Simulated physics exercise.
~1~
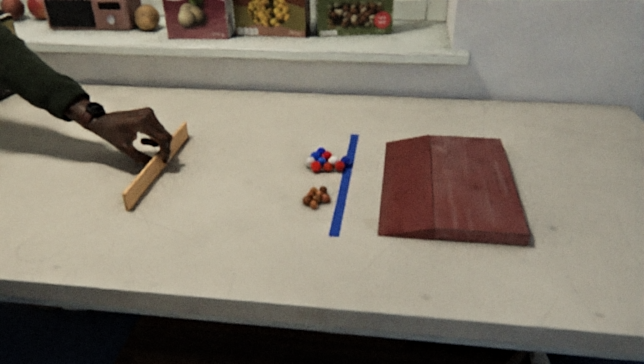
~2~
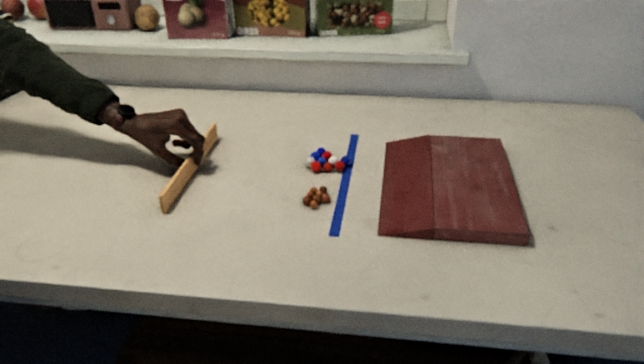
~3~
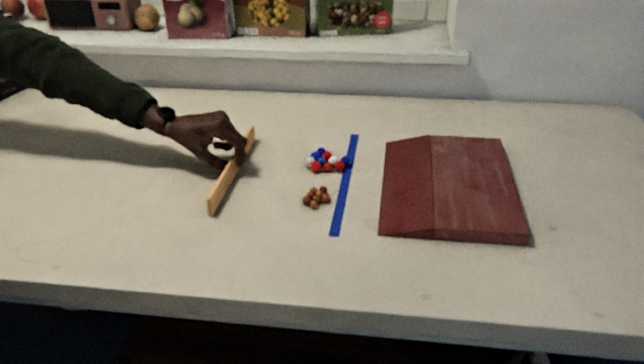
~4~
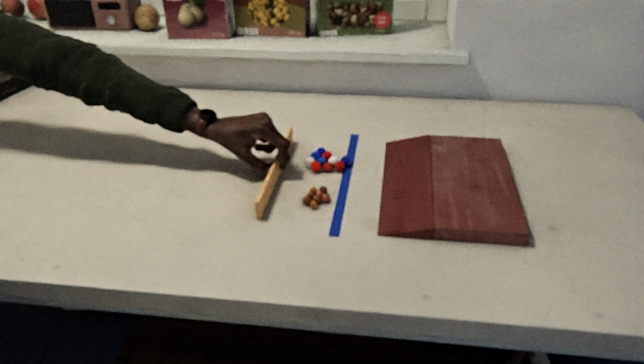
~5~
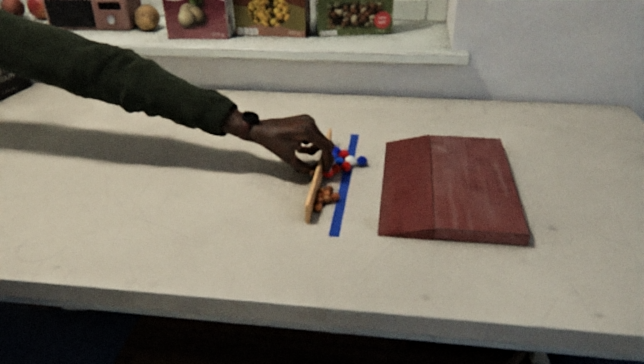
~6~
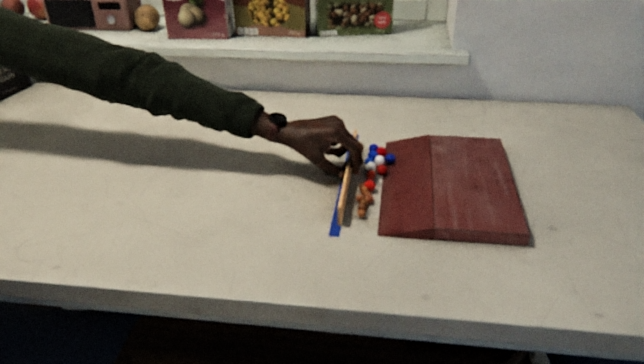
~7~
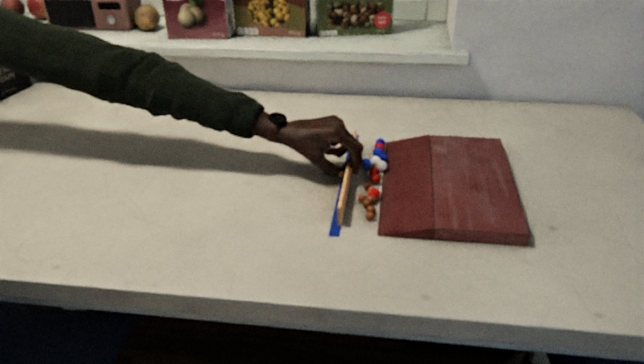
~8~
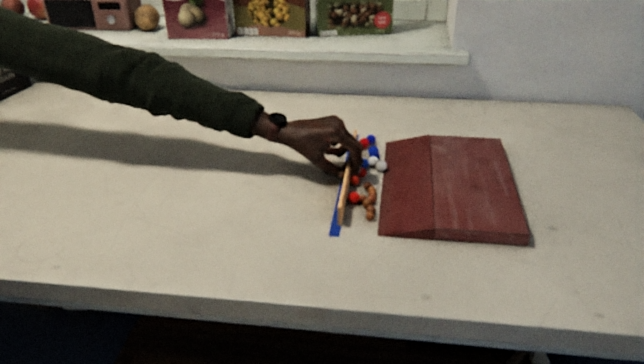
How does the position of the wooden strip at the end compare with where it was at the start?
At the start the strip stands well over on the left part of the table, away from both clusters. At the end it stands much farther right, at the blue tape just before the dark red wedge.
